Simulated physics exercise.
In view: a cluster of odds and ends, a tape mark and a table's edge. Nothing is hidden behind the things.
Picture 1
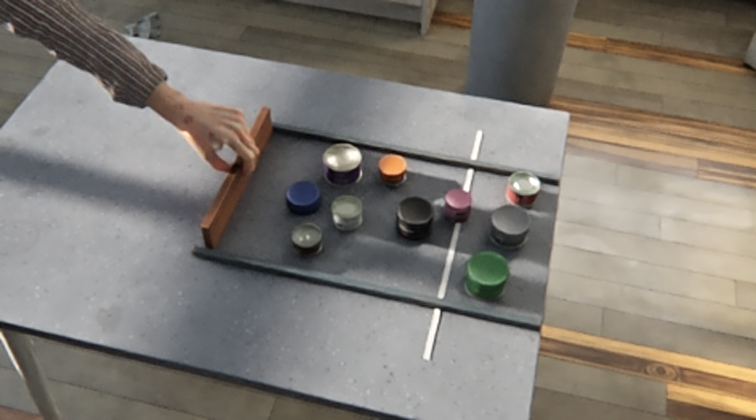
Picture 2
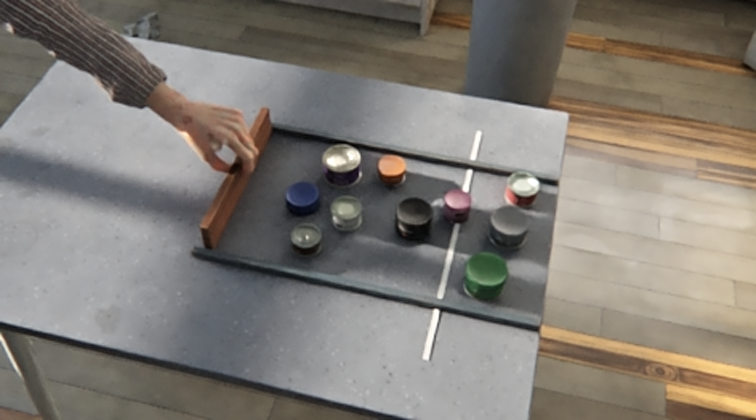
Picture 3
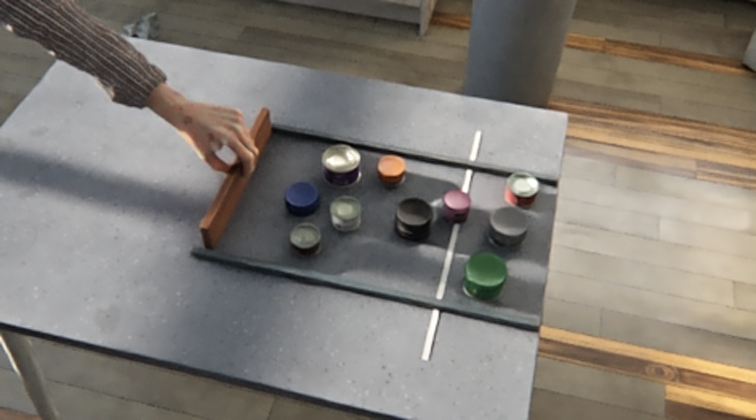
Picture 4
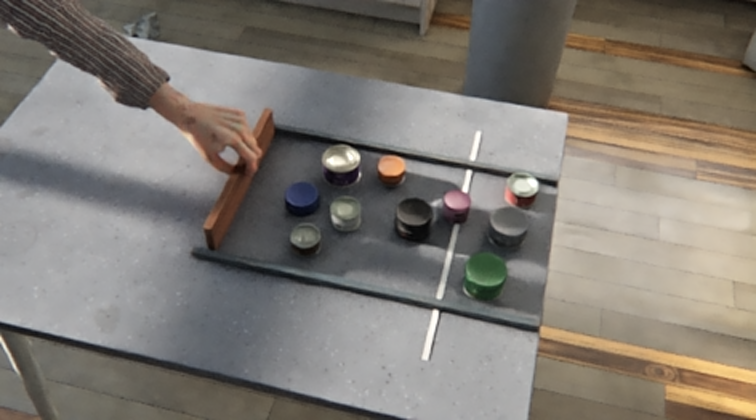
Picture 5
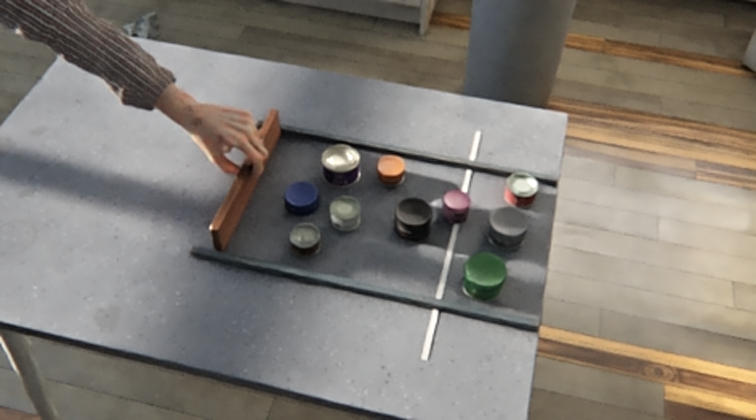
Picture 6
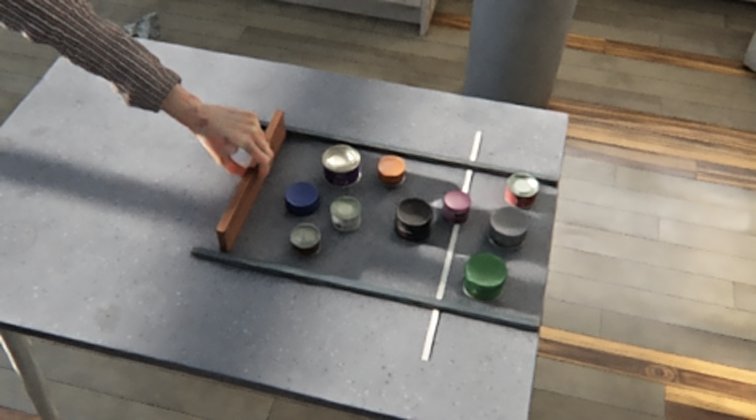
A speckled grey table on a wood-plank floor is seen from above at an angle, the camera still. Ten small round containers, among them white-topped, orange, blue, black, pink, red, grey and green ones, sit between two dark rails, with a pale strip of tape crossing toward the right. A hand in a striped sleeve holds a reddish-brown board at the left, keeps nearly still, then slides it slightly rightward, the containers barely changing place.
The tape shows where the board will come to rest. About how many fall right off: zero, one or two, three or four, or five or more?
In the end the number that fall off is zero.
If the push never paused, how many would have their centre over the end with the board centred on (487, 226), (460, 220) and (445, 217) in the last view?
In that order 1, 0 and 0.
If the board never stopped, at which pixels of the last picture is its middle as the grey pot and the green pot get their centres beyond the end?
Near (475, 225) and (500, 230).
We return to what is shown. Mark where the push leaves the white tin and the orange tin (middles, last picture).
Near (465, 255) and (488, 178).
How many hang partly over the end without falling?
That would be 0.
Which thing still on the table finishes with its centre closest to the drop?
The grey pot ends nearest.
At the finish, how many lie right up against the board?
That makes 4.
Soon after, none off yet; red tin at rest near (522, 191); grey pot at rest near (508, 228); green pot at rest near (485, 278).
At rest, the number that fall off is zero.
